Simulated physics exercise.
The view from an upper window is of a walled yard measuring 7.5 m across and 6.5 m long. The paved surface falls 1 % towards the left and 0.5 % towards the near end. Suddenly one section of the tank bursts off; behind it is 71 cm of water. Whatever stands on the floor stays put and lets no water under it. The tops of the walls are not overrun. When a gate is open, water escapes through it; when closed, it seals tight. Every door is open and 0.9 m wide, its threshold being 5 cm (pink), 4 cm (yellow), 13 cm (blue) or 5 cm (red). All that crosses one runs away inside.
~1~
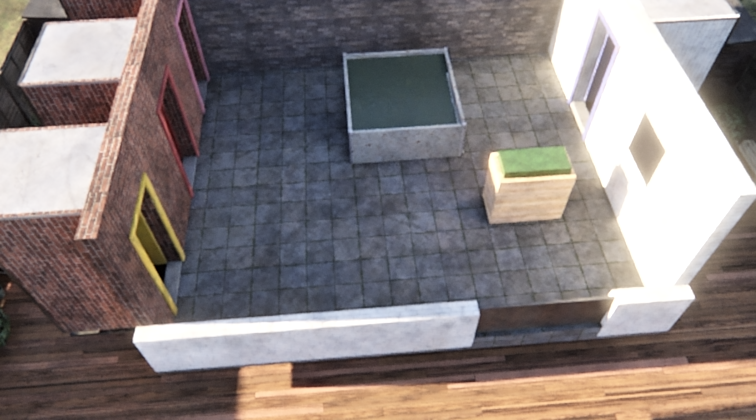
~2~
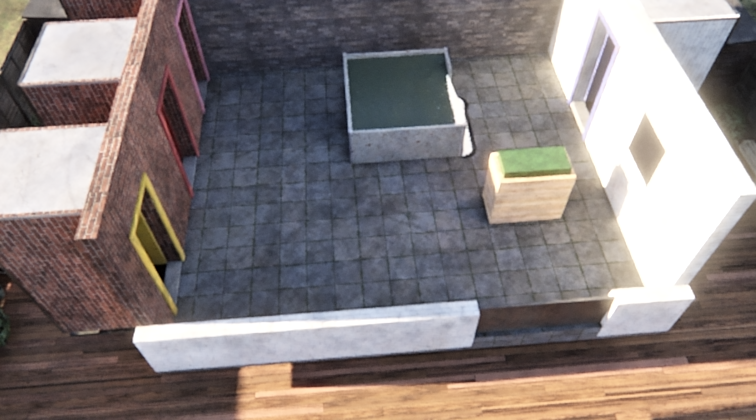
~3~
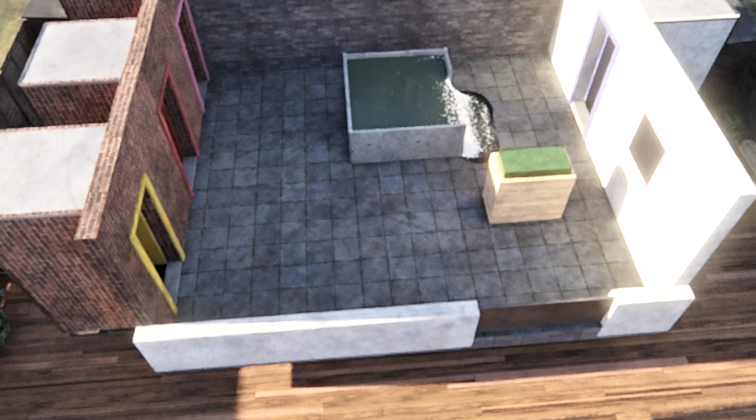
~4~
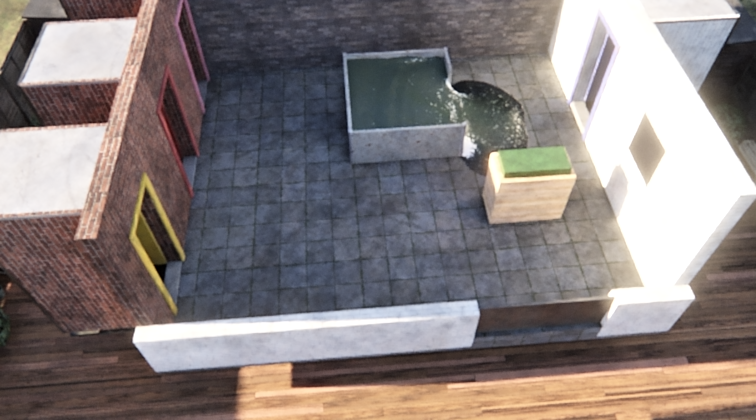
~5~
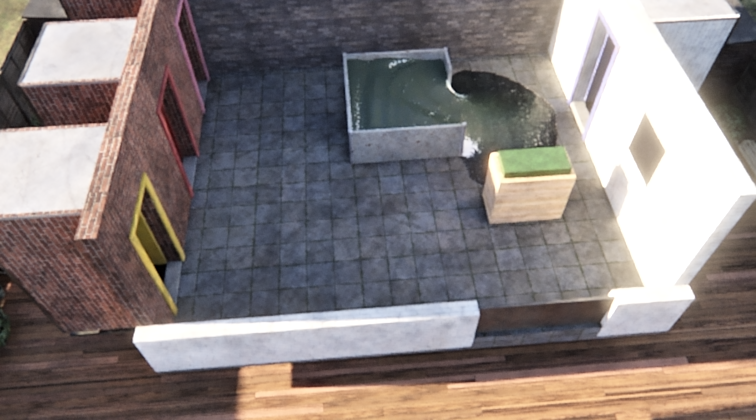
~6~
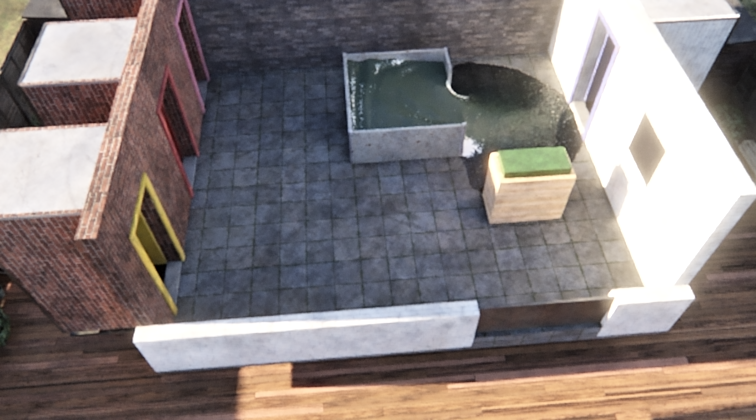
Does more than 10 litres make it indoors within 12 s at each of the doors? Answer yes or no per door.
Pink door, yes; yellow door, yes; blue door, yes; red door, yes.
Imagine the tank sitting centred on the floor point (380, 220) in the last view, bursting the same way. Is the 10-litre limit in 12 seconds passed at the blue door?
Then: Blue below.
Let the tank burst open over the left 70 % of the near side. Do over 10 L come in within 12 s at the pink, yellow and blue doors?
Then pink exceeds it, yellow exceeds it, blue does not exceed it.
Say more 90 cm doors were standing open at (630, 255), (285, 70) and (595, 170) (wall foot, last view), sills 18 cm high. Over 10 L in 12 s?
In that order: Not over, under, above.
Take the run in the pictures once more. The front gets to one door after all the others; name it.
The answer is the red door.
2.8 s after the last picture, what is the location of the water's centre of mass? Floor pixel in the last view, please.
The water's centre is around (482, 142).
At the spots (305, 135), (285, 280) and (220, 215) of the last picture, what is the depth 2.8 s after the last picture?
Listed order: 0 / 0 / 0 cm.
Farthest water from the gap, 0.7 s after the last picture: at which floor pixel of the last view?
Point: Roughly (610, 217) in the last view.
Then, 0.7 s after the last picture water covers 20 % of the floor and is deepest (39 cm) near (580, 143); pink door not reached, yellow door not reached, blue door 32 cm at the sill, 104 L in, red door not reached.
Then, 1.5 s after the last picture water covers 25 % of the floor and is deepest (37 cm) near (595, 178); pink door not reached, yellow door not reached, blue door 36 cm at the sill, 243 L in, red door not reached.
Then, 2.8 s after the last picture water covers 35 % of the floor and is deepest (25 cm) near (647, 309); pink door not reached, yellow door not reached, blue door 22 cm at the sill, 359 L in, red door not reached.
Then, 6.3 s after the last picture water covers 85 % of the floor and is deepest (16 cm) near (636, 310); pink door 11 cm at the sill, 33 L in, yellow door 9 cm at the sill, 8 L in, blue door 11 cm at the sill, 399 L in, red door 1 cm at the sill, 0 L in.
Then, 11.3 s after the last picture water covers 95 % of the floor and is deepest (12 cm) near (171, 349); pink door 9 cm at the sill, 91 L in, yellow door 11 cm at the sill, 106 L in, blue door 5 cm at the sill, 399 L in, red door 10 cm at the sill, 40 L in.
